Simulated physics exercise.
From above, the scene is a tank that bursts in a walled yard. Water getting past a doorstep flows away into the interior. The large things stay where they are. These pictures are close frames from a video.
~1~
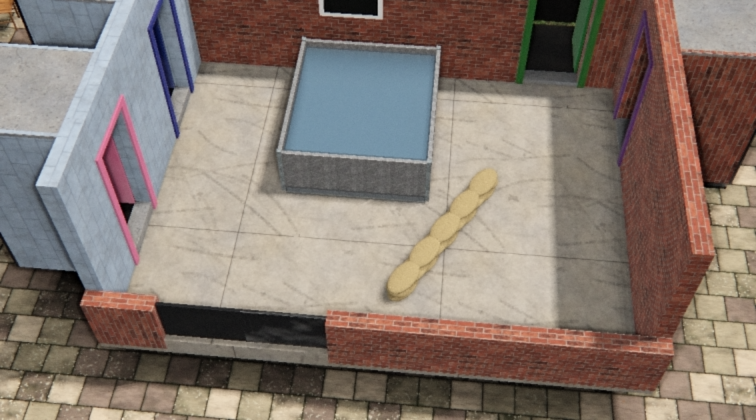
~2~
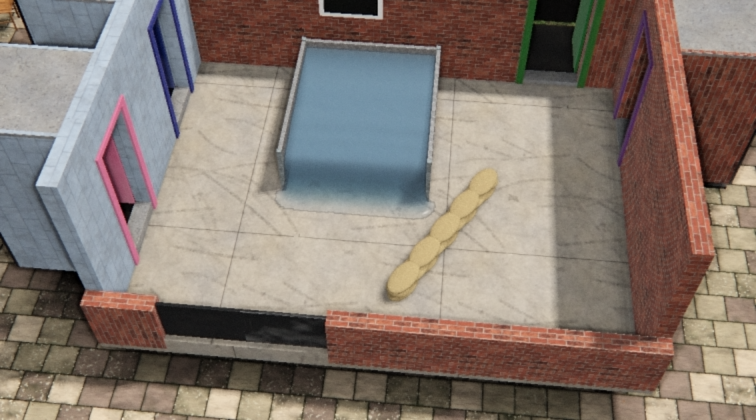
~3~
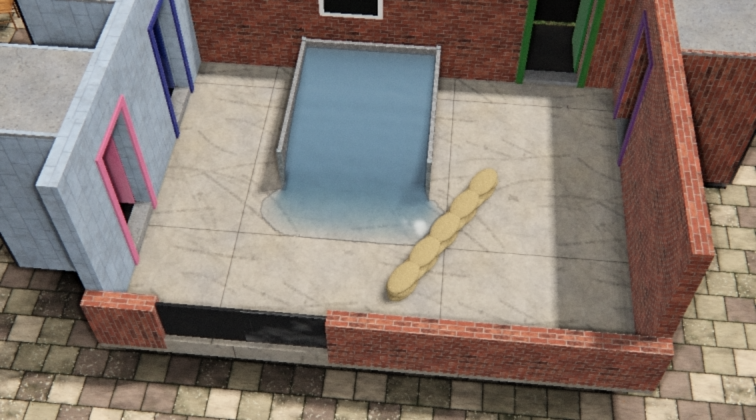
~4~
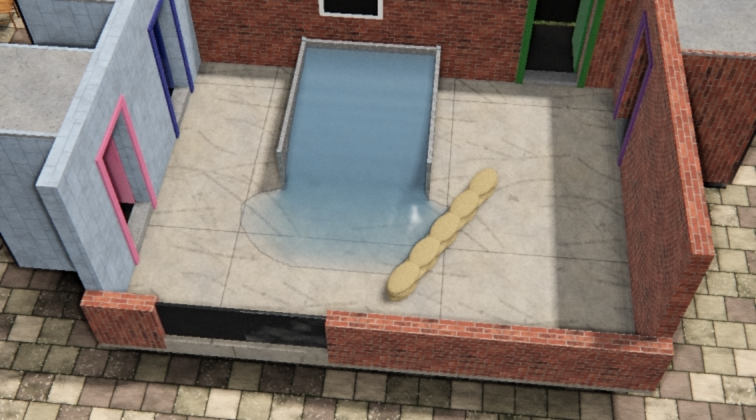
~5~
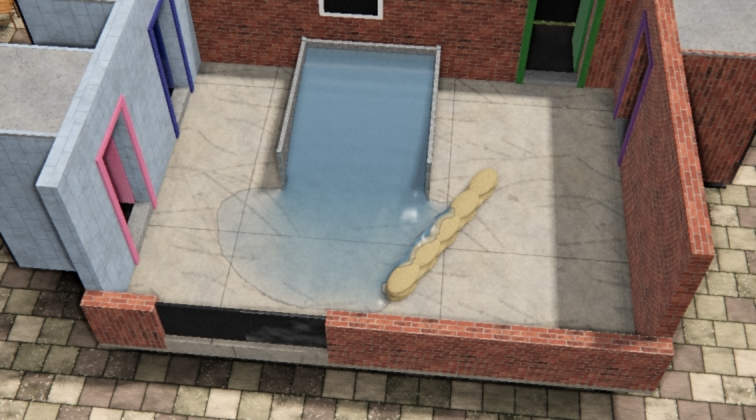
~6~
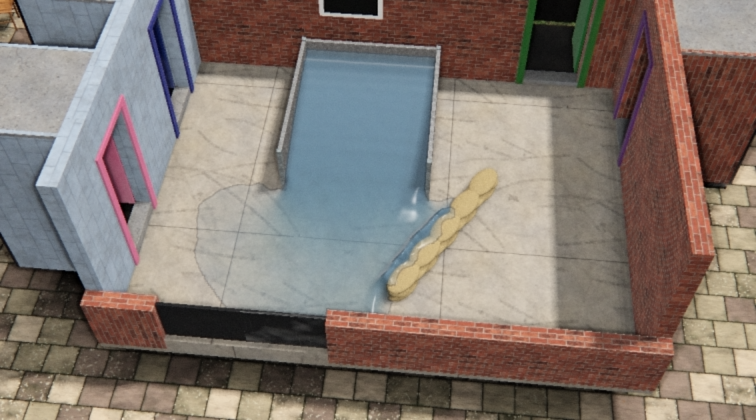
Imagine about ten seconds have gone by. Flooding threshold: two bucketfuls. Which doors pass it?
The green door passes it; the pink door passes it; the purple door passes it; the blue door passes it.
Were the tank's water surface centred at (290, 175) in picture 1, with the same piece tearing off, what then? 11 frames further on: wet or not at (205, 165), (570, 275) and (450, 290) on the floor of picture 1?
Log: Flood; flood; flood.
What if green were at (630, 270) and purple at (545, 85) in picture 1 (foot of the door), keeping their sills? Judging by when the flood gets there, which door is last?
It's the door marked purple.
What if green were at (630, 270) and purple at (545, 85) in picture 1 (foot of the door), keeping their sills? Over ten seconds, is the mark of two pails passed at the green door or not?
In that case the green one gets flooded.
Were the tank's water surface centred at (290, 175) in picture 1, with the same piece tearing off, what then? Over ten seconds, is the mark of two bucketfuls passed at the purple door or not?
Result for purple: It tops the limit.
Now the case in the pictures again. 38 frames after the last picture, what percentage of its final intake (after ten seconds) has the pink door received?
Some 100 per cent.
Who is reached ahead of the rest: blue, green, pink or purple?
Looks like the one in pink gets there first.
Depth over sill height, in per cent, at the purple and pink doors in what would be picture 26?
Depth ratios, approx.: 10 and 160 percent.
A moment on, water covers 35 % of the floor; the green door not reached, the pink door wet at the sill, nothing in, the purple door not reached, the blue door not reached.
Next, water covers 50 % of the floor; the green door not reached, the pink door wet at the sill, nothing in, the purple door not reached, the blue door not reached.
Then, water covers 80 % of the floor; the green door not reached, the pink door over two buckets in, the purple door not reached, the blue door wet at the sill, nothing in.
Later, water covers 95 % of the floor; the green door under two buckets in, the pink door far over two buckets in, the purple door wet at the sill, nothing in, the blue door under two buckets in.
In the end, water covers 95 % of the floor; the green door far over two buckets in, the pink door far over two buckets in, the purple door far over two buckets in, the blue door over two buckets in.
